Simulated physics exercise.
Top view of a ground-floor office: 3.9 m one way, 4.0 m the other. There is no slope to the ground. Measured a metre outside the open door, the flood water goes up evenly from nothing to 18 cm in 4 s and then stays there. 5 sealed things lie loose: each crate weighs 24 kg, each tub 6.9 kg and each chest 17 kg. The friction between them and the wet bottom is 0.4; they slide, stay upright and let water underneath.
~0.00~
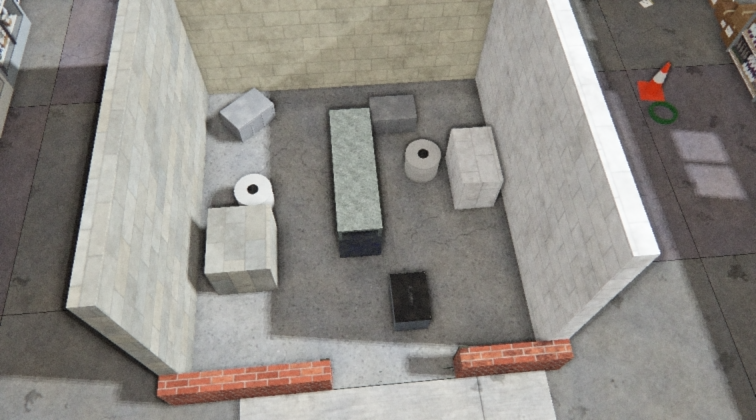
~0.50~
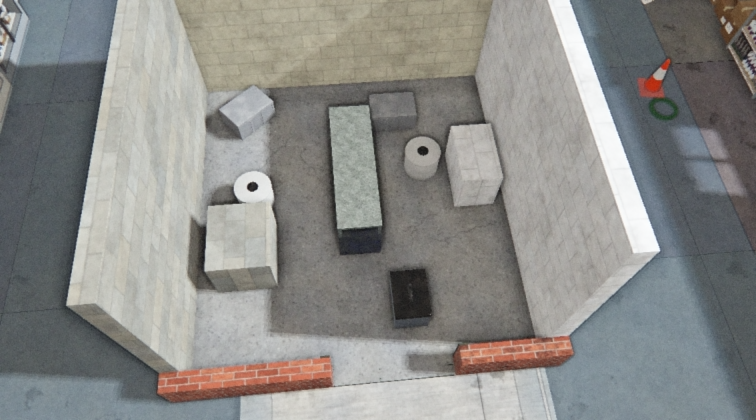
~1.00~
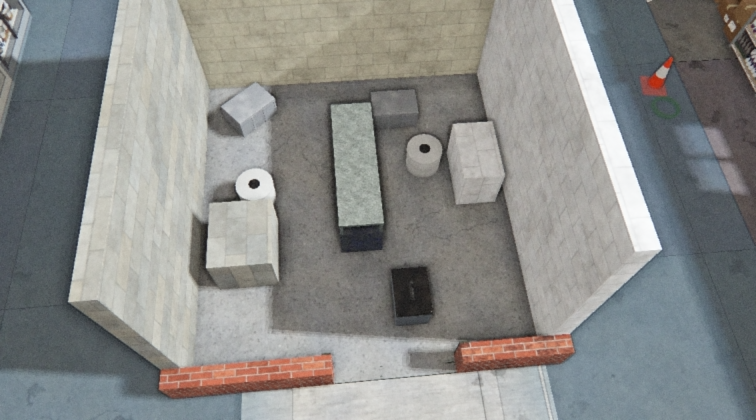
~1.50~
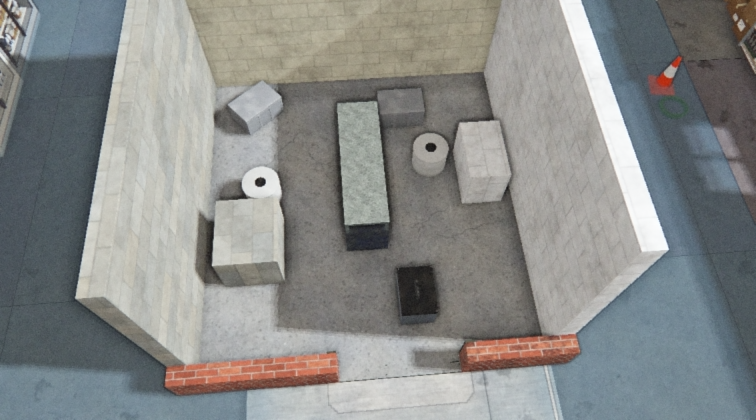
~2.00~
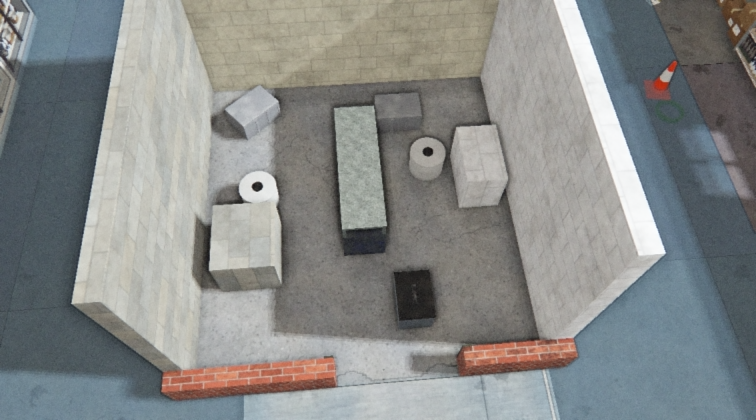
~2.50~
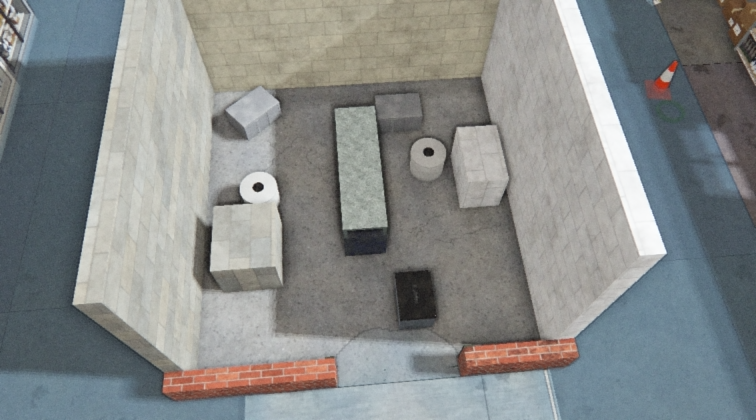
In a ground-floor office seen from above, pale walls and low brick sections surround blocks, two cylinders and a long central crate. The view shifts slightly while the objects stay put, and finally a faint, thin patch appears at the front opening.
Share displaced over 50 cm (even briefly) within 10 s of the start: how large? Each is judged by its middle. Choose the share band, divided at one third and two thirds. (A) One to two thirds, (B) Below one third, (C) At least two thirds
A, one to two thirds.
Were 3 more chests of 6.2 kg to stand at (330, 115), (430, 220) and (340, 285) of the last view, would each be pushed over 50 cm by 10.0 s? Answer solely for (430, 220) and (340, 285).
Above the limit, then above the limit.
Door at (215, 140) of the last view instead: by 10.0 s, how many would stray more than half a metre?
3.
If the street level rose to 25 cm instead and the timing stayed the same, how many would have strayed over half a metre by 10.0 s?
4.
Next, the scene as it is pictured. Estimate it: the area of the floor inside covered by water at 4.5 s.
Roughly 5.0 m2.
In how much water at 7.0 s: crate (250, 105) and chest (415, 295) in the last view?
About 2 and 6 cm.
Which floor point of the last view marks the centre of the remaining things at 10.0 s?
Mean position: Approximately (364, 131).
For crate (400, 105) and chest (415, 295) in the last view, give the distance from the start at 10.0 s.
The first is 30 cm from its start, the second 250 cm.
After 3.5 s 0 of 5 are over 50 cm from their spots; 0 afloat.
After 4.5 s 0 of 5 are over 50 cm from their spots; 0 afloat.
After 7.0 s 1 of 5 are over 50 cm from their spots; 0 afloat.
After 10.0 s 2 of 5 are over 50 cm from their spots, and 2 have been at some point; 3 afloat.
